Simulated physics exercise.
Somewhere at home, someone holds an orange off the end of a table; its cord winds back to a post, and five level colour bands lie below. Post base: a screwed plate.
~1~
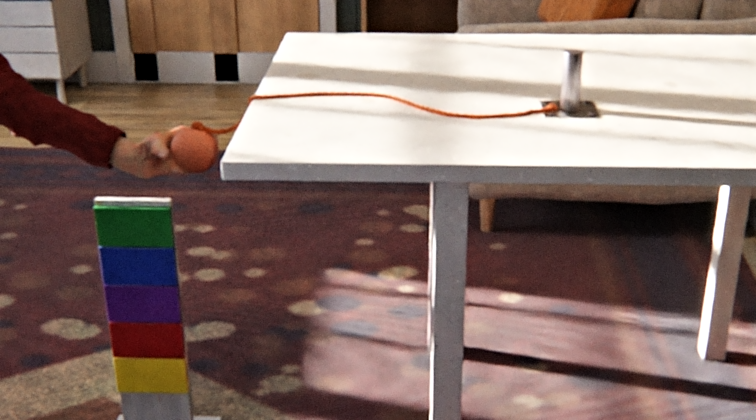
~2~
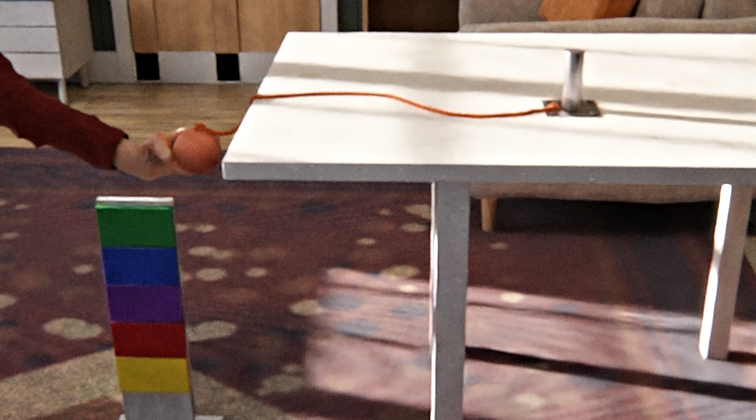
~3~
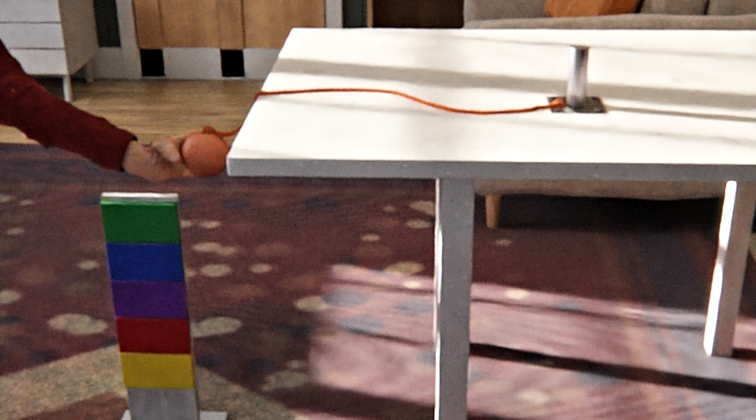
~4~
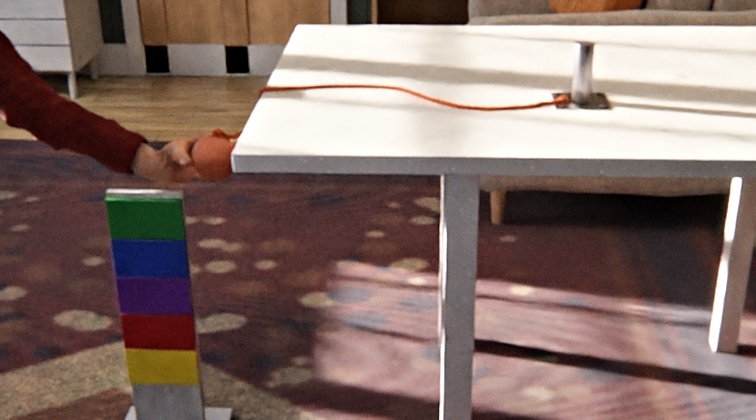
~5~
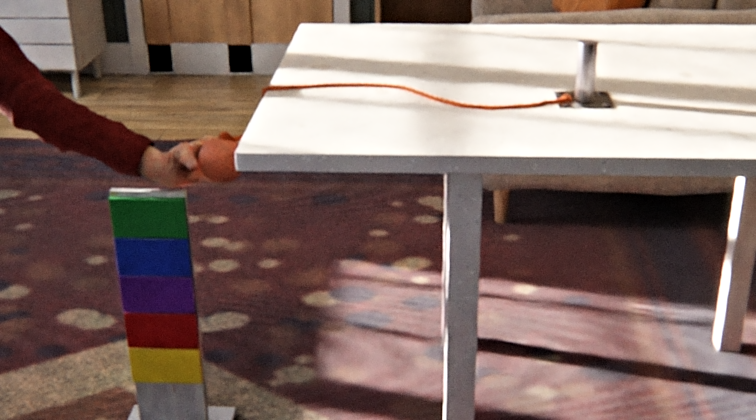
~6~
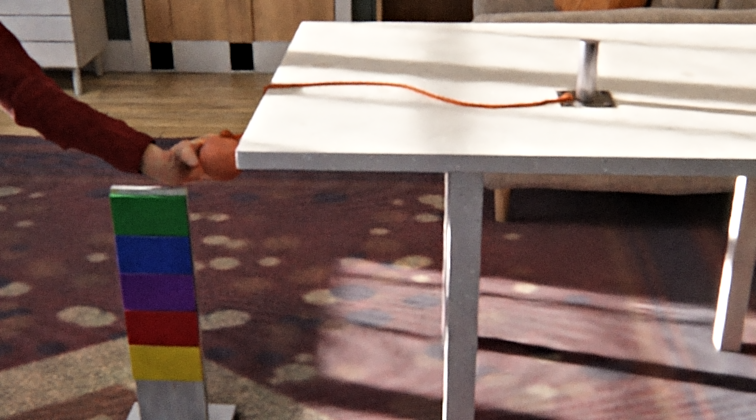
In a living room with a patterned carpet and a sofa behind, the view looks slightly down on a white table. An arm in a dark red sleeve holds an orange ball beside the table's left edge, its orange cord winding to a metal post, above an upright board banded green, blue, purple, red and yellow. The hand shifts the ball slightly right, while the camera drifts a little.
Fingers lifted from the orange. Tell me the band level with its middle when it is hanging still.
That is the green band.
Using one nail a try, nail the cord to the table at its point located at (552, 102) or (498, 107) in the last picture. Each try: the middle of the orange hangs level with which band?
Results, in sequence: Green / green.
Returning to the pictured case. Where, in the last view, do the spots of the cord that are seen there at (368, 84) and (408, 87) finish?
In that view they reach (336, 91) and (379, 92).
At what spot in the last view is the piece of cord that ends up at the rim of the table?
Position: Approx. (297, 86).
A little later, orange near (305, 211); level with green.
Next, orange near (289, 216); level with green.
When it is over, orange near (280, 217); level with green. The cord holds its middle at green.
